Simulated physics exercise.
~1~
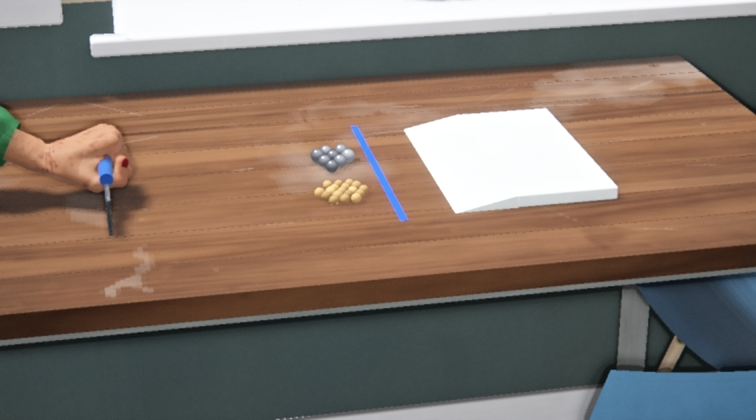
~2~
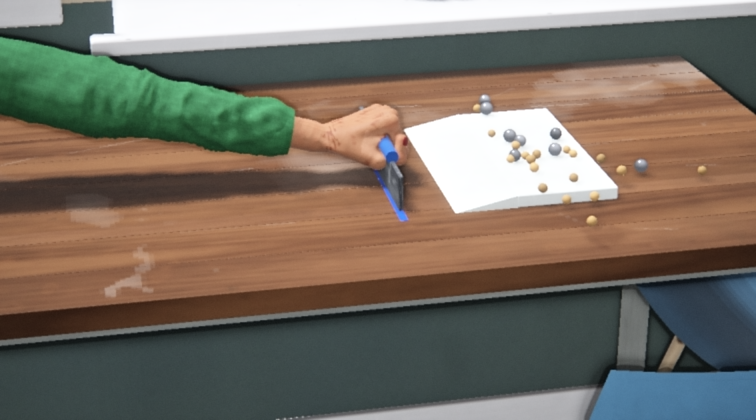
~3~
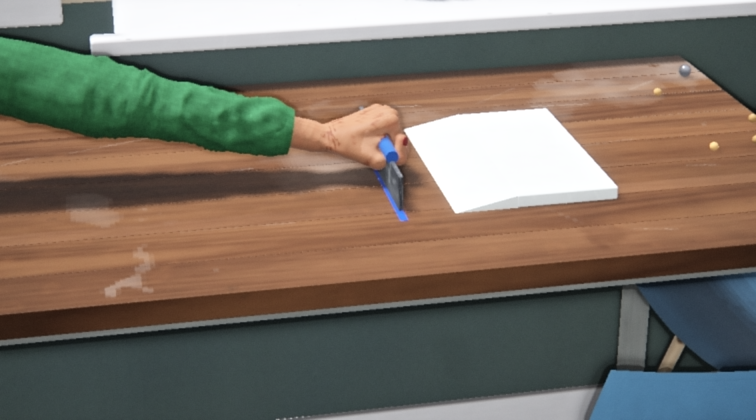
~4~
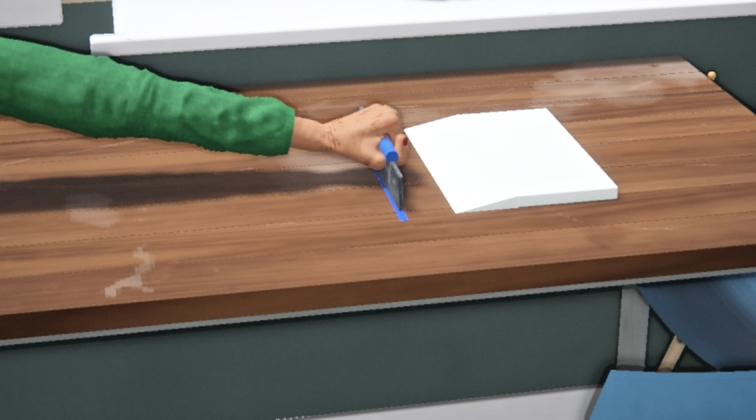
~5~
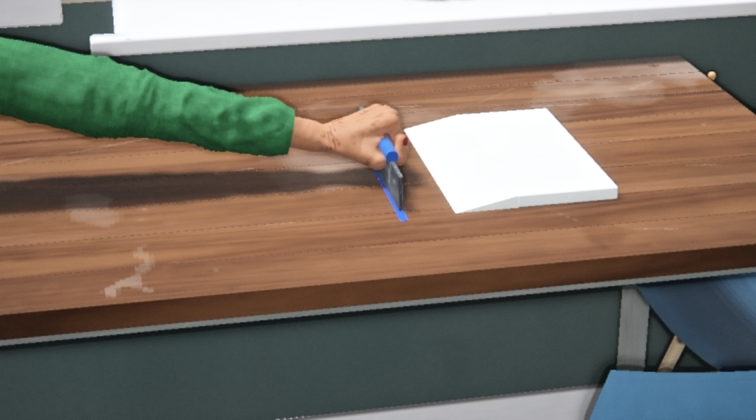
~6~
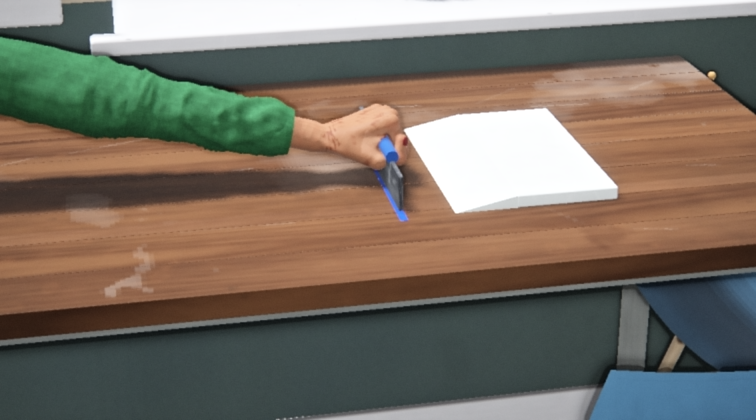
On a wooden tabletop, a green-sleeved hand shoving gold and grey balls rightward over a white ramp, then holding still at blue tape.
